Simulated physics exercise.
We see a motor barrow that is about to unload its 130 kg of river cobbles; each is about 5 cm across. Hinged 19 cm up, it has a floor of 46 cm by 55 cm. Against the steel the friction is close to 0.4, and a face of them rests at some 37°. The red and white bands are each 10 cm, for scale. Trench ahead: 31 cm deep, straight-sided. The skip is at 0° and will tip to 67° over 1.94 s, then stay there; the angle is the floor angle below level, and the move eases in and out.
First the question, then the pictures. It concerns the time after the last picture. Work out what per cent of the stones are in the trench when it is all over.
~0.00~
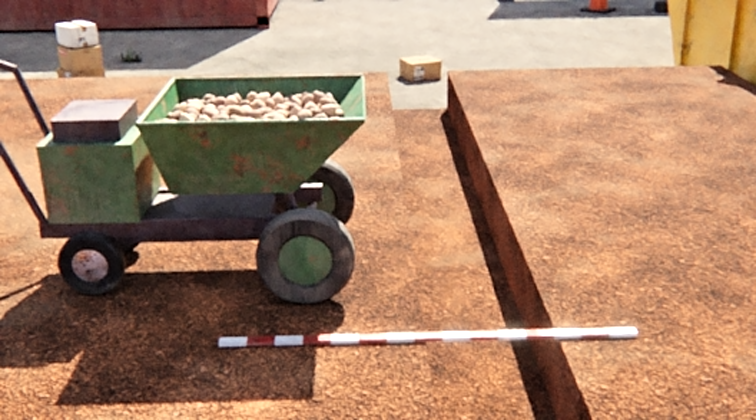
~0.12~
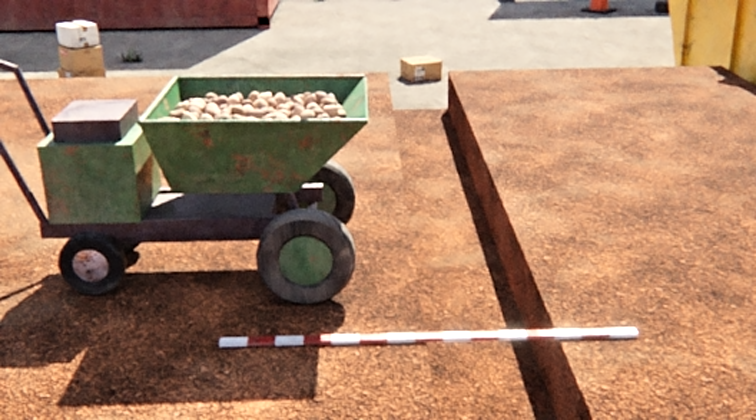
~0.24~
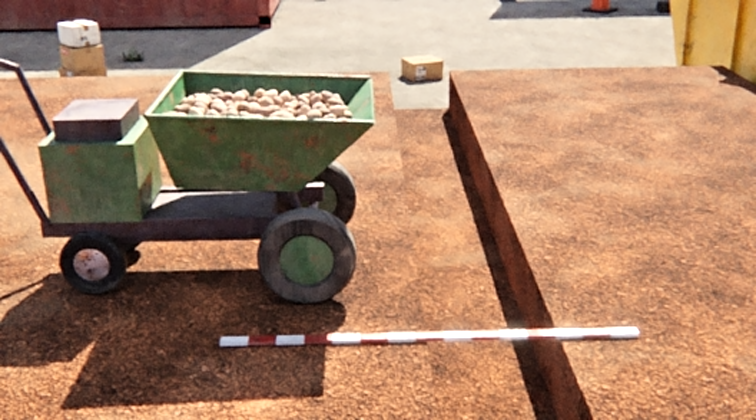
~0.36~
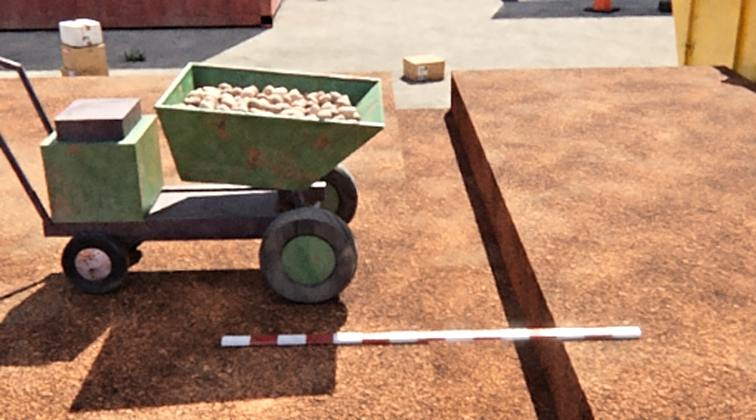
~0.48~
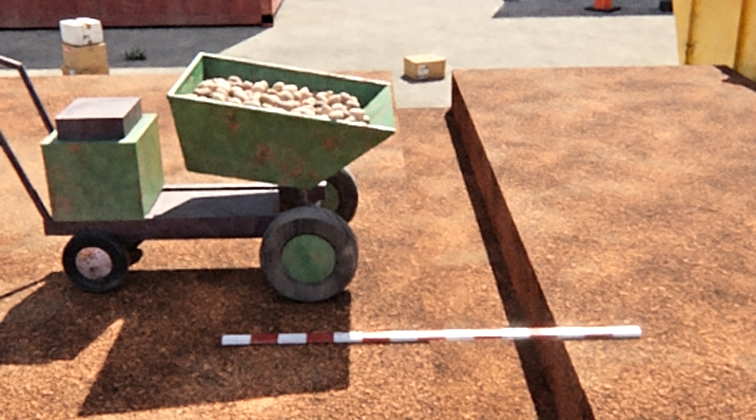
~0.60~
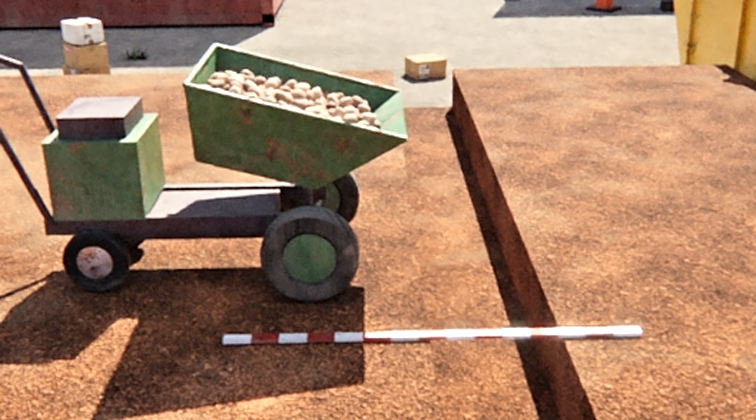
It comes to roughly 98 per cent.
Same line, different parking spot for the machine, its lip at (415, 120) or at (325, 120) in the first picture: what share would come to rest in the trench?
50 and 100 %.
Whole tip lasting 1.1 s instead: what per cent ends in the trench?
Then some 90 per cent would.
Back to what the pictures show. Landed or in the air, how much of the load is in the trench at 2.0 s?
Around 50 per cent of it.
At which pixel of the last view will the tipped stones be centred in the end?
Around (492, 311).
After 1.5 s the floor is at 57°; 99 % in the skip, 1 % in the trench; the foremost stones are at (482, 218).
After 2.0 s the floor is at 67°; 47 % in the skip, 52 % in the trench, 1 % past the trench; the foremost stones are at (556, 256).
After 2.4 s the floor is at 67°; 19 % in the skip, 78 % in the trench, 2 % past the trench; the foremost stones are at (590, 249).
After 4.3 s the floor is at 67°; 0 % in the skip, 98 % in the trench, 2 % past the trench; the foremost stones are at (599, 248).
